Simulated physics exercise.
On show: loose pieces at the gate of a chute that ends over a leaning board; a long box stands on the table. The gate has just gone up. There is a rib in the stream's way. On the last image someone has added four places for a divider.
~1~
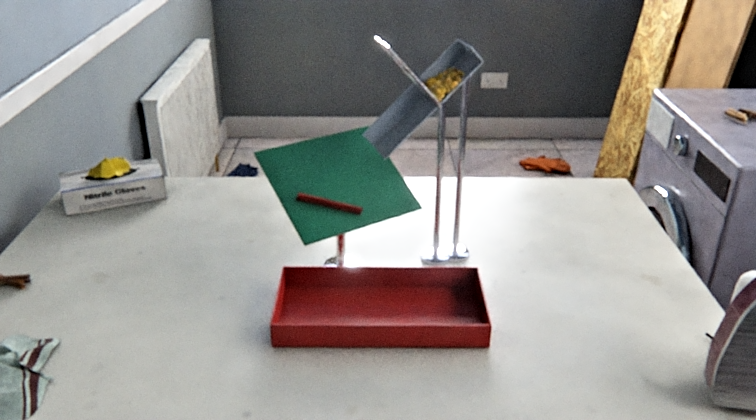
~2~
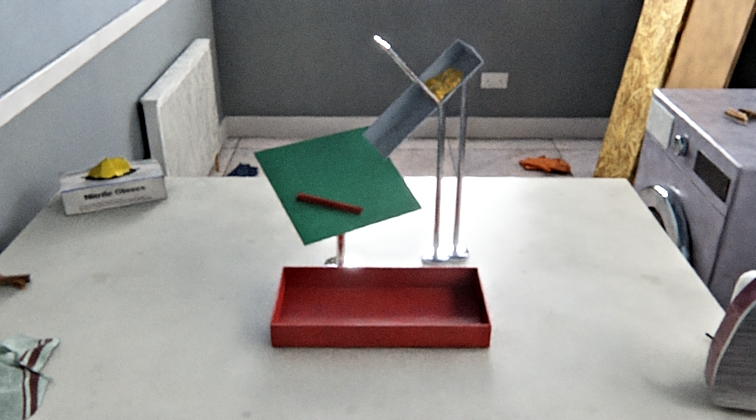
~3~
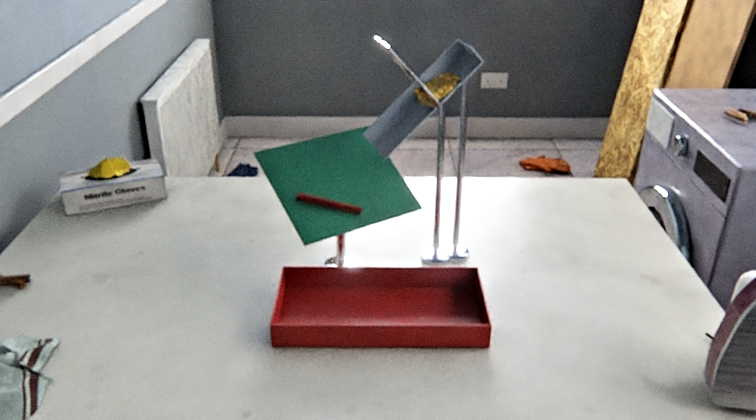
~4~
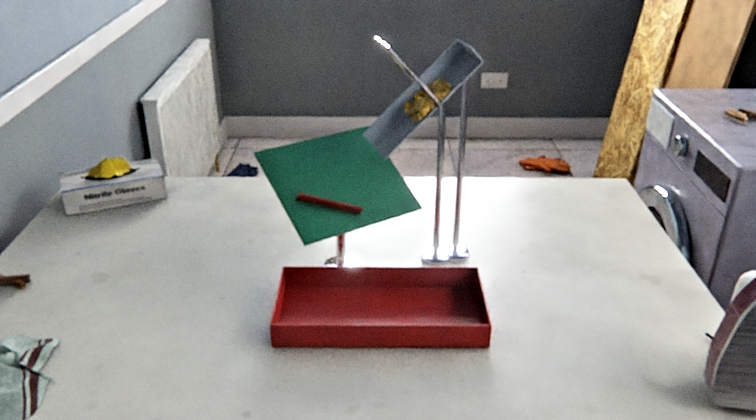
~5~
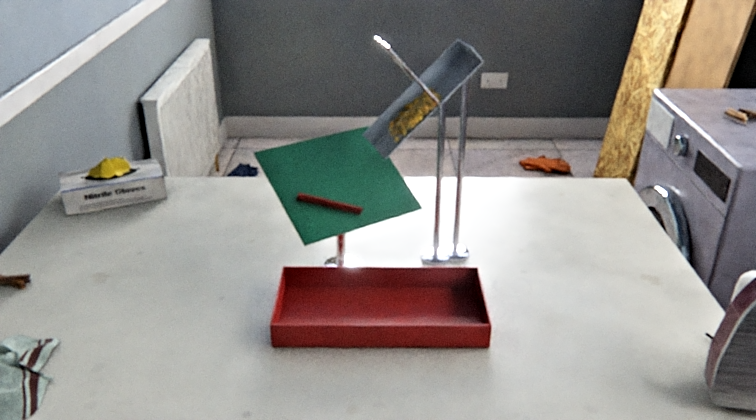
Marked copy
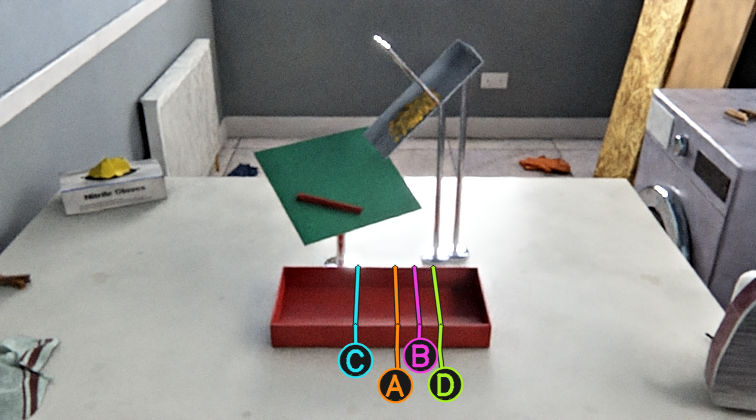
We see a clump of small yellow pieces near the top of a grey chute above a tilted green board and a red box; the pieces start slowly, then slide down leftward along the chute, nearing its lower end.
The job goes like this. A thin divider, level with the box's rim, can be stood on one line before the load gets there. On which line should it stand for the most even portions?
Go for A.
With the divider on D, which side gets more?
More lands on the left.
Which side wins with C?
Right.
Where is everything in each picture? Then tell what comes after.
In the first frame, load behind the gate (439, 83), puffed corn balls; lip of the chute (380, 153), sloping fairly steeply.
In the second frame, middle of the board (339, 180), tilted fairly steeply; middle of its low edge (367, 225); of its high edge (314, 138).
In the third frame, front corners of the box (271, 324) and (491, 325), empty; front of the load (422, 102).
In the fourth frame, middle of the load (428, 101); its front (414, 118), roughly a third of the way to the lip; rib from (298, 193) to (363, 209).
In the fifth frame, middle of the load (417, 112); its front (397, 139), roughly two thirds of the way to the lip.
On the marked copy, line A crosses the front rim at (397, 325); line B crosses the front rim at (419, 325); line C crosses the front rim at (355, 325); line D crosses the front rim at (440, 325).
Choosing A, of what is caught, roughly two thirds on the left of the divider, roughly a third on the right.
Choosing B, of what is caught, the larger part on the left of the divider, about a tenth on the right.
Choosing C, of what is caught, roughly a quarter on the left of the divider, the larger part on the right.
Choosing D, of what is caught, almost all on the left of the divider, just a few on the right.
